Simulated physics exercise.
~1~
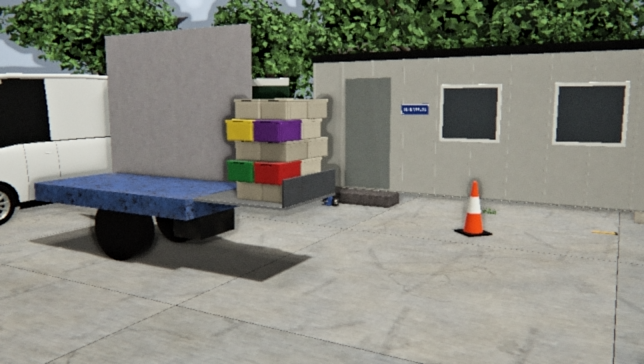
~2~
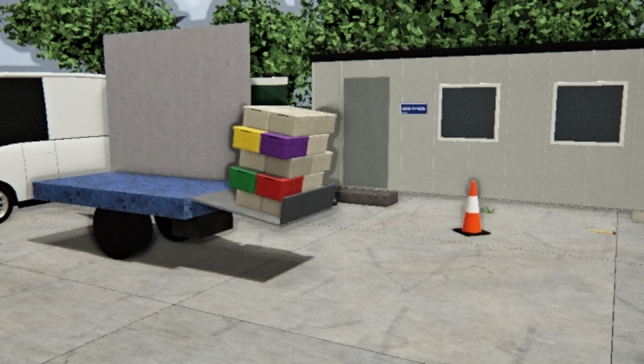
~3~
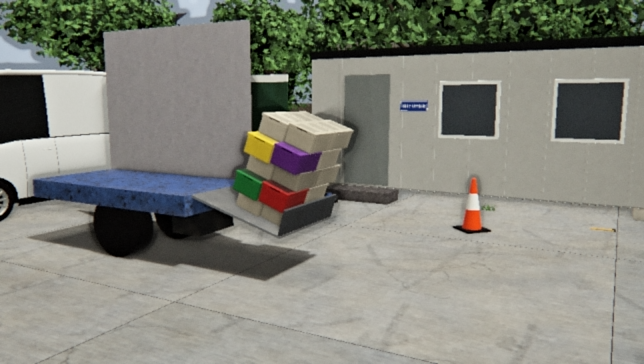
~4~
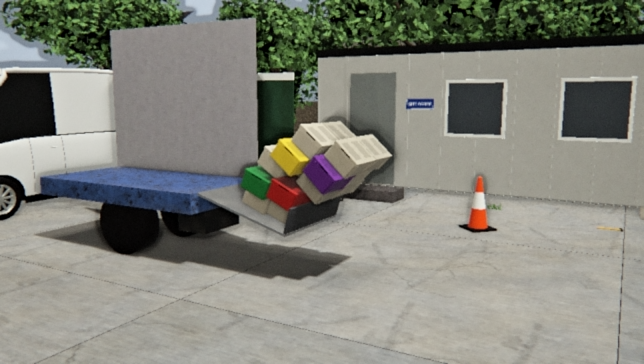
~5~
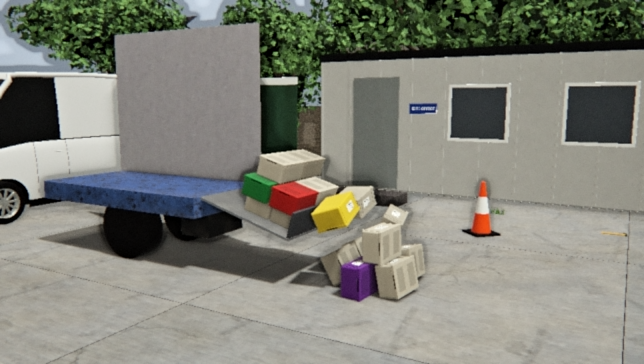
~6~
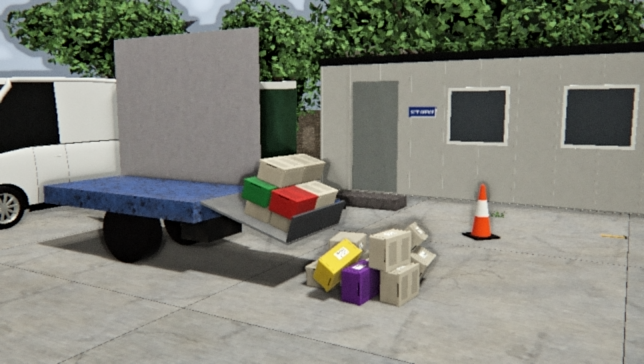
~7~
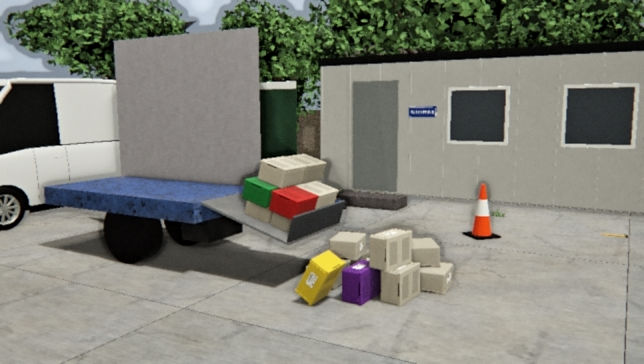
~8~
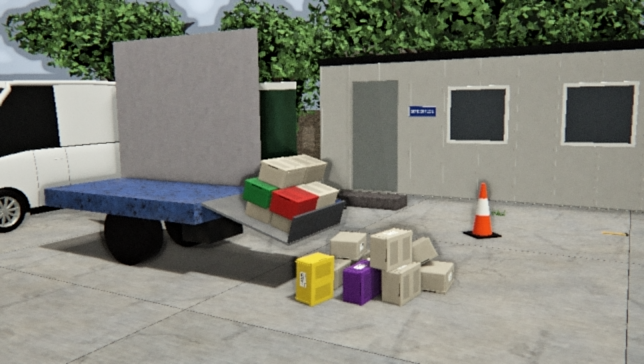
A flatbed lorry with a blue deck and a tall grey panel stands at the left of a concrete yard, seen from a slightly swaying camera, with a white van behind it and a low building and an orange cone to the right. Tan boxes, with yellow, purple, green and red ones among them, are stacked on a dark platform at its rear. The platform tilts down to the right, and the stack leans with it. The upper boxes slide and tumble off, the yellow one after the purple. The yellow box tips and settles beside the purple one on the ground, while green, red and several tan boxes stay aboard.
